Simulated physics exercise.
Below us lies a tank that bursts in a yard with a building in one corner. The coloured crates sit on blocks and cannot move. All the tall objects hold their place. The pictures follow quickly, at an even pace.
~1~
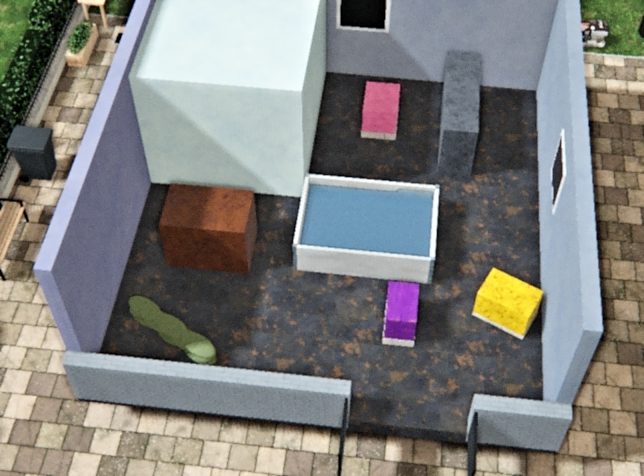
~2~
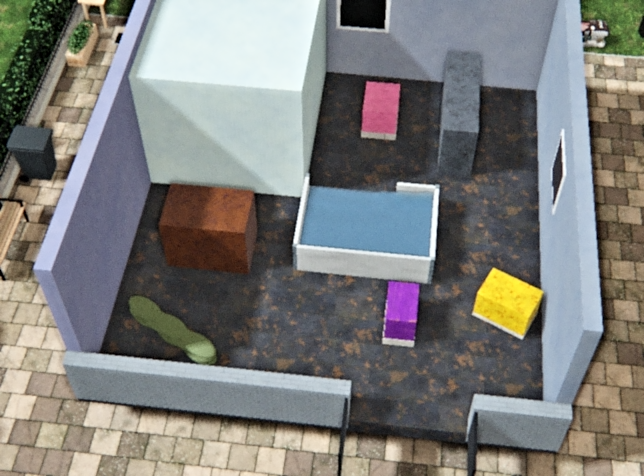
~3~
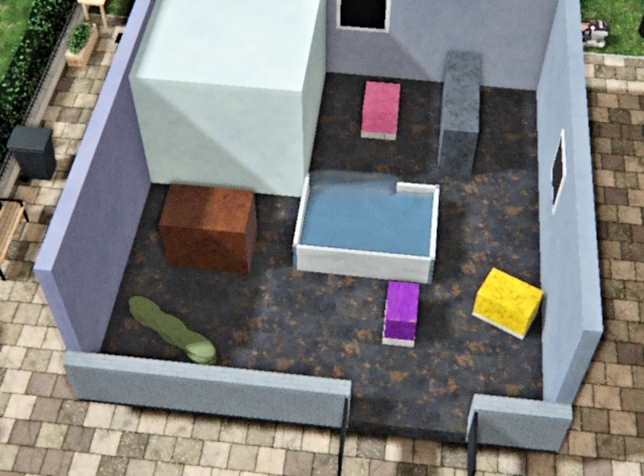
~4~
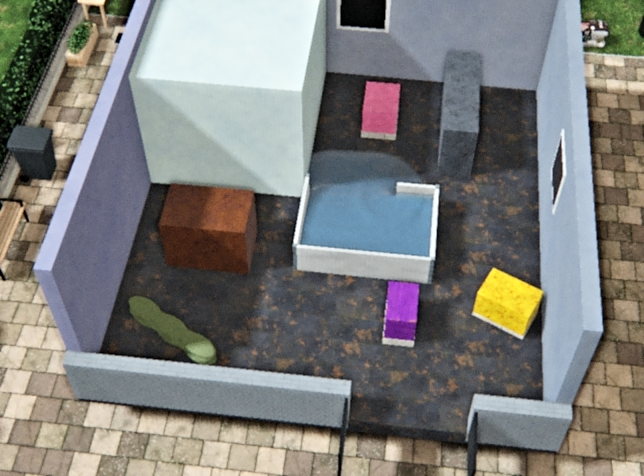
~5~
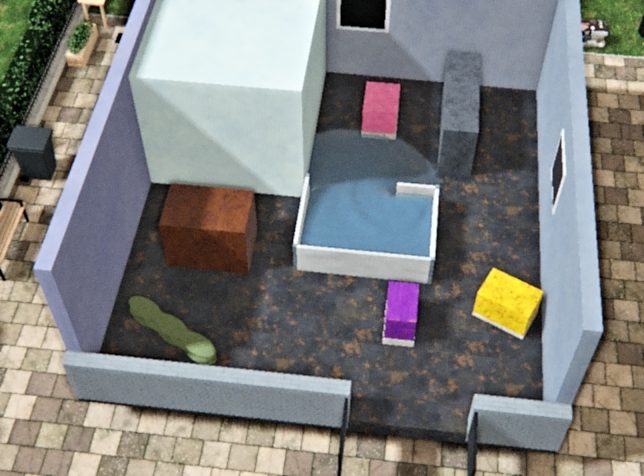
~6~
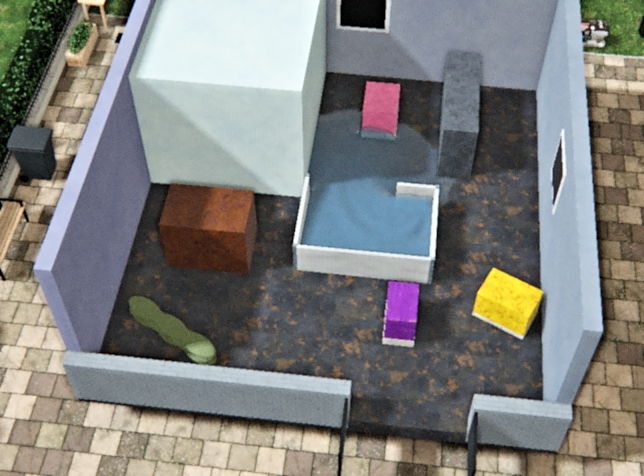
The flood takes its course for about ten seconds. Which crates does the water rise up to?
In the end: The yellow crate is soaked; the purple crate keeps dry; the pink crate is soaked.
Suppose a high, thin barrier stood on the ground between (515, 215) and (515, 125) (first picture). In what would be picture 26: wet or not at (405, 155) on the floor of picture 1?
There: Under water.
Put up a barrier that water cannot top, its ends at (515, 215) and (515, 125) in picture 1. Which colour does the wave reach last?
That is the purple one.
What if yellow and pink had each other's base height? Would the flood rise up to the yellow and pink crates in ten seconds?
The yellow one is soaked; the pink one takes water.
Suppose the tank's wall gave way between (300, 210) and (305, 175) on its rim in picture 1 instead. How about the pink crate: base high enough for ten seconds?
One by one: Pink crate stays dry.
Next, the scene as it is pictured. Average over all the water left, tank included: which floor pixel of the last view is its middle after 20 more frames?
Near (385, 162).
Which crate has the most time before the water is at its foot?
Last comes the purple-painted one.
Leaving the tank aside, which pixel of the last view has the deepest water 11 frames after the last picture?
I would point to (330, 77).
A moment on, water covers 15 % of the floor; the yellow crate not reached, the purple crate not reached, the pink crate water round its plinth.
Next, water covers 20 % of the floor; the yellow crate not reached, the purple crate not reached, the pink crate water round its plinth.
Then, water covers 25 % of the floor; the yellow crate not reached, the purple crate not reached, the pink crate water round its plinth.
Later, water covers 40 % of the floor; the yellow crate water round its plinth, the purple crate not reached, the pink crate water round its plinth.
In the end, water covers 55 % of the floor; the yellow crate was topped, the purple crate stayed above the water, the pink crate was topped.
